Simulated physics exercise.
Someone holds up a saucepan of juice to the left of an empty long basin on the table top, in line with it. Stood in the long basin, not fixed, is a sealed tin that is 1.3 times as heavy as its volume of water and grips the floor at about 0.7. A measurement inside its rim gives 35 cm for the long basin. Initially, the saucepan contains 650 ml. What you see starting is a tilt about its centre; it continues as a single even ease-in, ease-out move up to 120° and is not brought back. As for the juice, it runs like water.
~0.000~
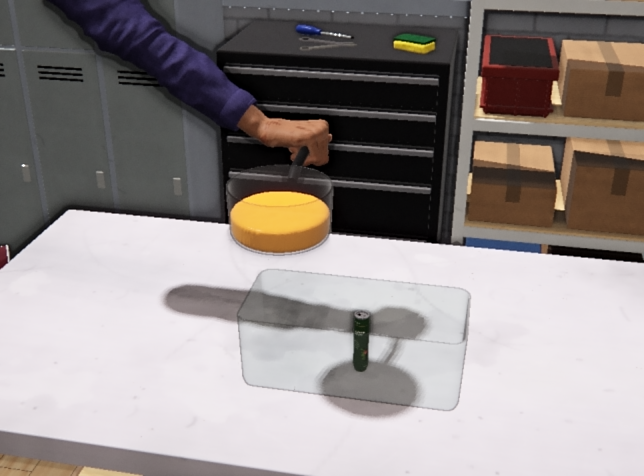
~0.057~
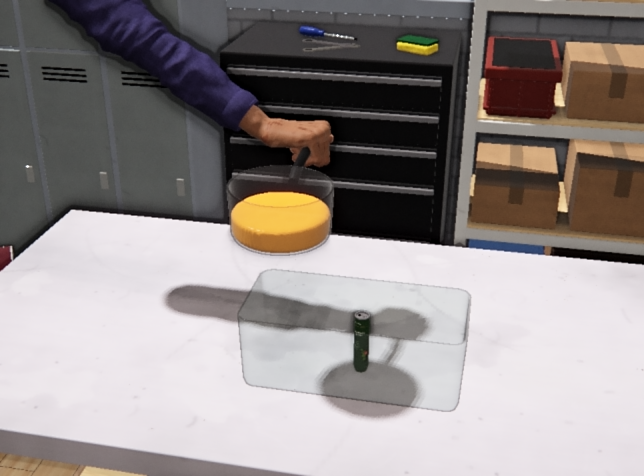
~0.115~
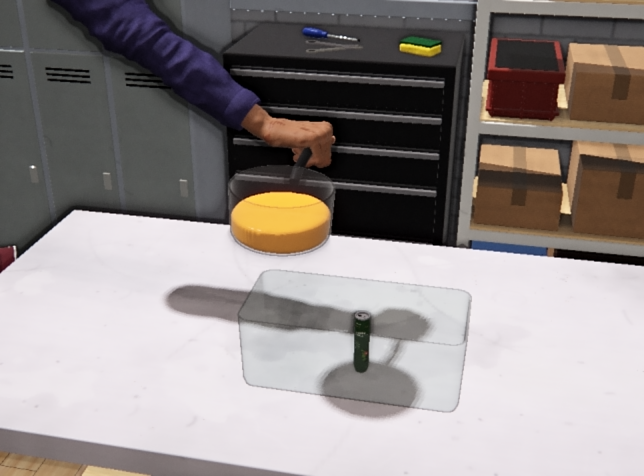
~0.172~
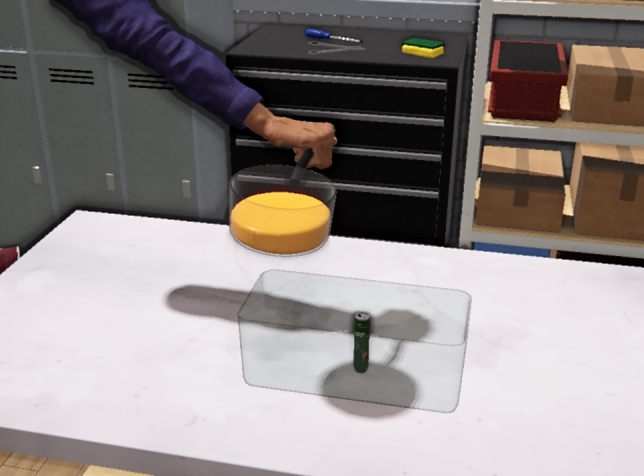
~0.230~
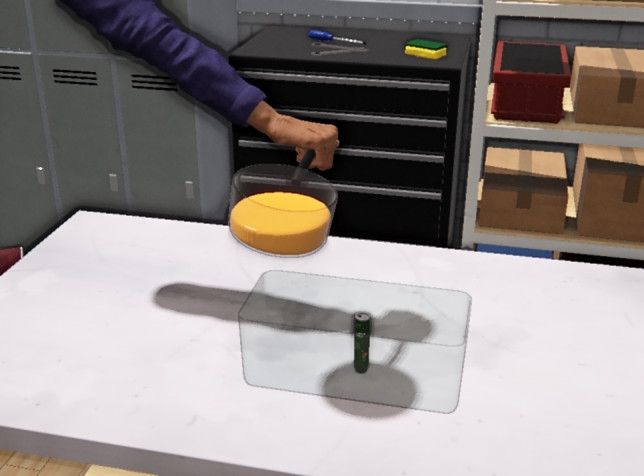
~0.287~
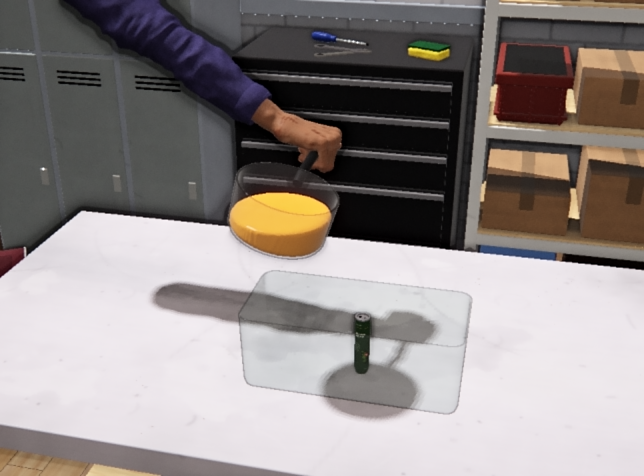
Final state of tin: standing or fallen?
It ends up erect.
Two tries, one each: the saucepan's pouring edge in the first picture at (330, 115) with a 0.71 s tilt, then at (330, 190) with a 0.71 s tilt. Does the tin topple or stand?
First it tips over; then it tips over.
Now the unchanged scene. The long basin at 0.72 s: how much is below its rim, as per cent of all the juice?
Around 8 percent.
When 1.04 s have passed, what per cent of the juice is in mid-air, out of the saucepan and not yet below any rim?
Near 10 percent.
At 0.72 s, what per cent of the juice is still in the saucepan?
Remaining: Near 60 % of the total.
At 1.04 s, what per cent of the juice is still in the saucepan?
Near 7 percent, more or less.
Then, 0.72 s in, the tilt is 76° and 59 per cent is still to pour; the tin stands where it began.
Then, 1.04 s in, the tilt is 113° and 7 per cent is still to pour; the tin stands 1 cm from where it began.
Then, 1.37 s in, the tilt is 120° and 0 per cent is still to pour; the tin stands where it began.
Then, 1.73 s in, the tilt is 120° and 0 per cent is still to pour; the tin stands where it began.
Finally, the tin stands 1 cm from where it began.
